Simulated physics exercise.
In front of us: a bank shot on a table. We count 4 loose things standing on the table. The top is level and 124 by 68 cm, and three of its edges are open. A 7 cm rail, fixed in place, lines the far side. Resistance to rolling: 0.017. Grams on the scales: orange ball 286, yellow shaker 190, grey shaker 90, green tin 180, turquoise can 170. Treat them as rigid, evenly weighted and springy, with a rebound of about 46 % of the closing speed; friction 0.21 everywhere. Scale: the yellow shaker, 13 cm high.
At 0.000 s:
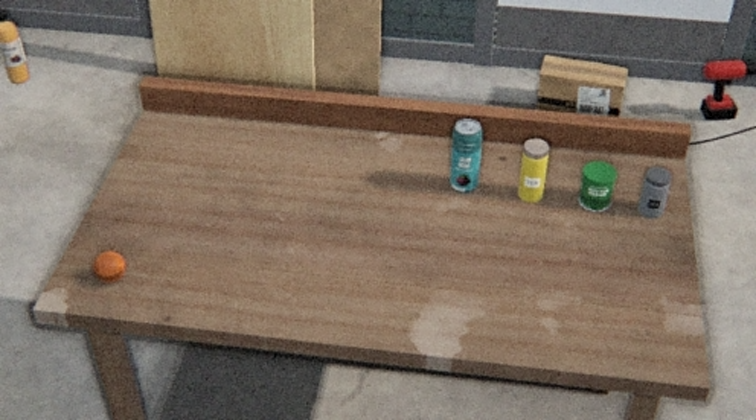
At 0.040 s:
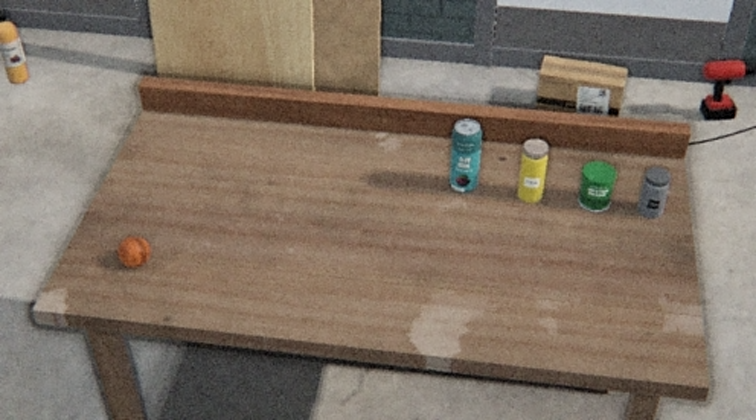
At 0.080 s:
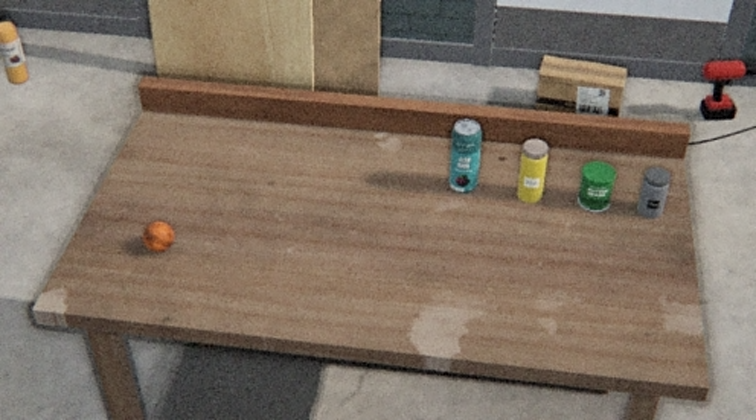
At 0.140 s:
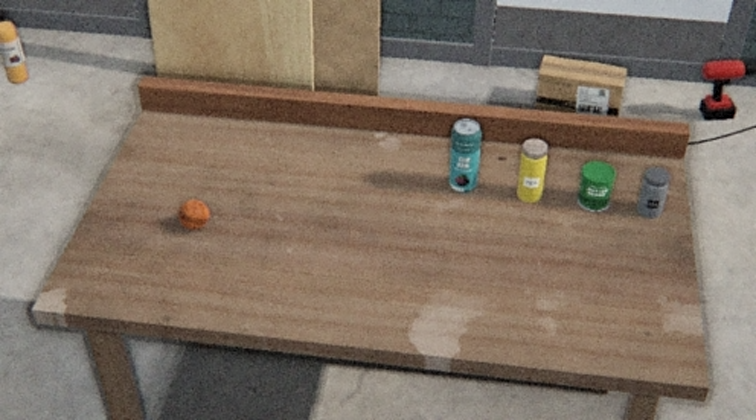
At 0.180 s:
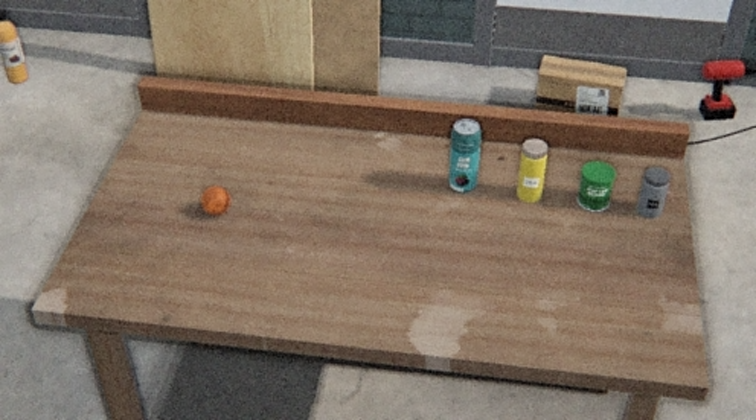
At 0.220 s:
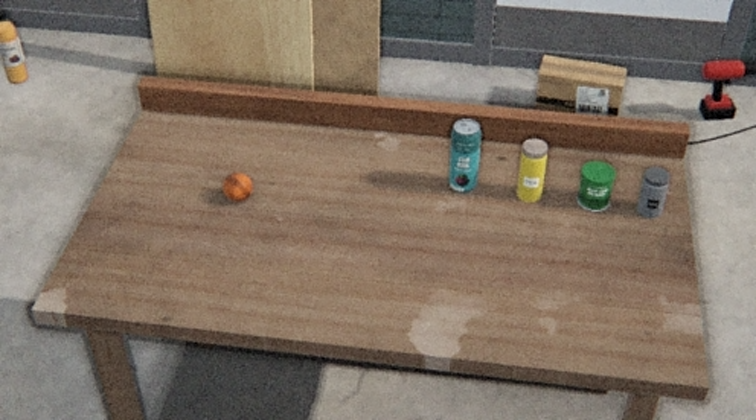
An orange ball rolls across a wooden table that has a raised strip along its far side, seen from above at an angle in a concrete-floored space. Toward the back right stand a turquoise can, a yellow shaker, a green tin and a grey shaker, with a cardboard box and a red drill beyond. The ball moves steadily from the near left toward the back and right, while the other objects and the camera stay still.
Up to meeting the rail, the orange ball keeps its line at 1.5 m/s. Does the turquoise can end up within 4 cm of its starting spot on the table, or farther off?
It ends up farther off.
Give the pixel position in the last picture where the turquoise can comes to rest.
At pixel (546, 226) or so, give or take.
By 0.62 s, orange ball near (392, 150).
By 1.22 s, orange ball near (505, 172); turquoise can tilted 45° near (515, 186).
When it is over (3.1 s), lying over on the table, turquoise can; the other 3 within 4 cm of the start. End places, in pixels of the last picture, turquoise can near (546, 226).
